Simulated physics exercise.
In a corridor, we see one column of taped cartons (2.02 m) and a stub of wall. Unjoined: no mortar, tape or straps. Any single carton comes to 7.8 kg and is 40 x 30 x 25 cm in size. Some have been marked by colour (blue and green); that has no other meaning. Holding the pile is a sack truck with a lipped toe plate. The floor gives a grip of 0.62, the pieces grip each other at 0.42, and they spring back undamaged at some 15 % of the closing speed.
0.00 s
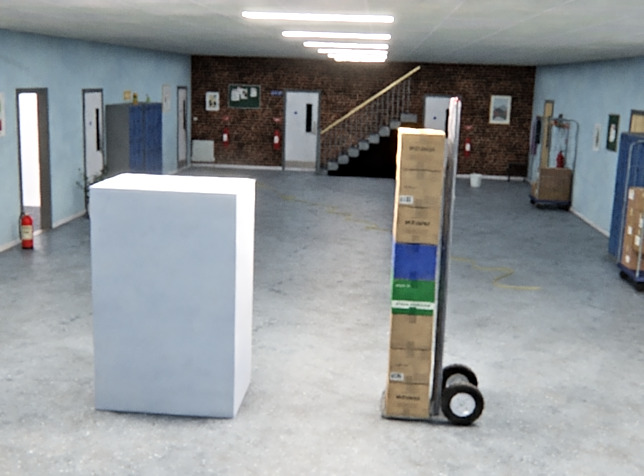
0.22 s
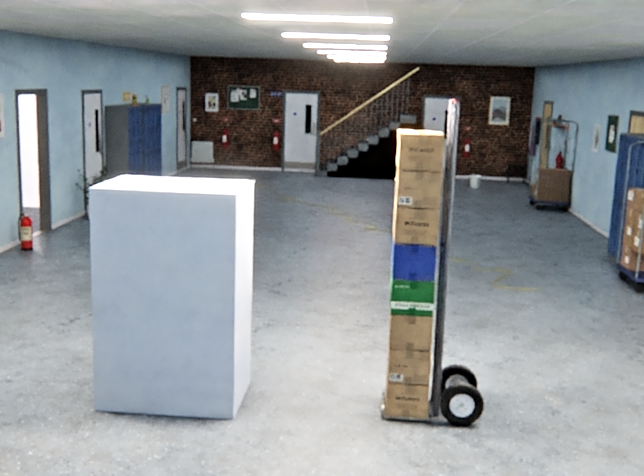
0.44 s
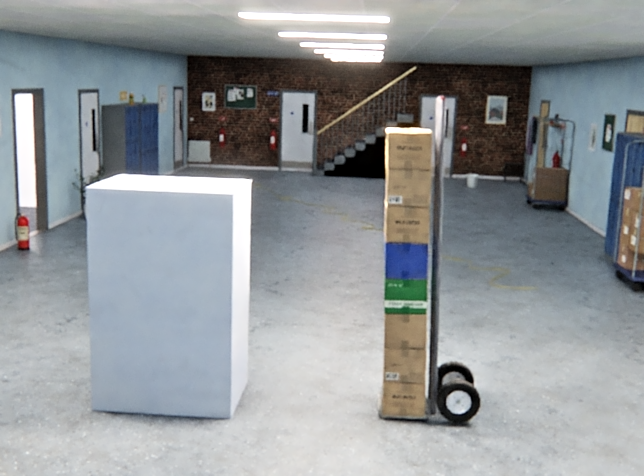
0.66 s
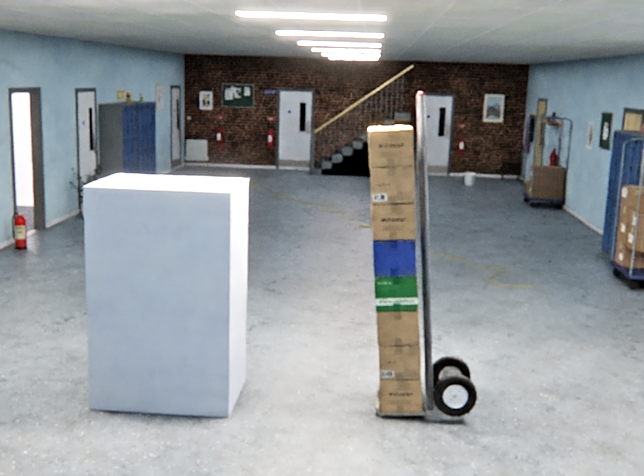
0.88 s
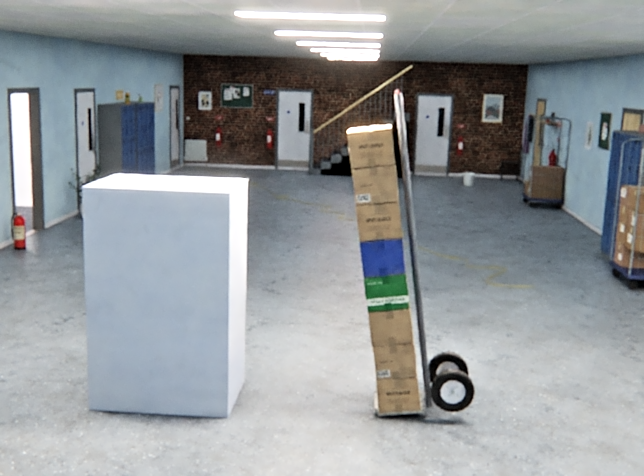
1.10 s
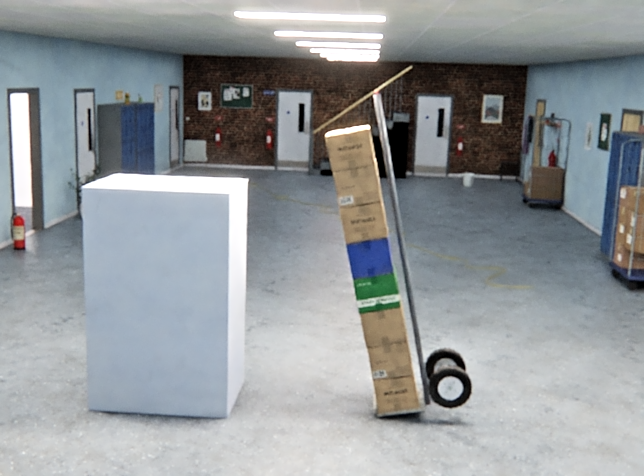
To begin with, a tall column of taped cartons, one blue and one green among them, stands upright on a sack truck, right of a pale block in a wide hall. The truck then starts tilting to the left, and the whole column leans over with it, increasingly slanted toward the block.
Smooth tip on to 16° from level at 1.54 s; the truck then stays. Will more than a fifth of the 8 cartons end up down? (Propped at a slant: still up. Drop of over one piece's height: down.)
A fraction lower than a fifth ends down.
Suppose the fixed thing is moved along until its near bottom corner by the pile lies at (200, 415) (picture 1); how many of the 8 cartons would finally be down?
That would give 5.
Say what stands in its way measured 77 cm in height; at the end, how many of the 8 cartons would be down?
Count at the end: 5.
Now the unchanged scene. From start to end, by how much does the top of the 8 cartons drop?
About 15 cm.
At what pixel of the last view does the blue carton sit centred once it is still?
Its centre finishes around pixel (302, 272) in the last picture.
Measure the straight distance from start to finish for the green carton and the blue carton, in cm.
Distance from start in cm - green 60, blue 80.
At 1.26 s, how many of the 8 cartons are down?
Number at that point: 0 in total.
By 1.26 s, none of the 8 cartons down, 8 disturbed; blue carton tilted 17°; green carton tilted 17°.
By 1.46 s, none of the 8 cartons down, 8 disturbed; blue carton tilted 24°; green carton tilted 24°.
By 1.64 s, none of the 8 cartons down, 8 disturbed; green carton tilted 34°; blue carton tilted 34°, 11 cm lower.
When it is over (2.6 s), none of the 8 cartons down, 8 disturbed; green carton tilted 38°, 11 cm lower; blue carton tilted 38°, 16 cm lower. That is 0 per cent. In pixels of the last frame, middles, green carton near (323, 299), blue carton near (302, 272).
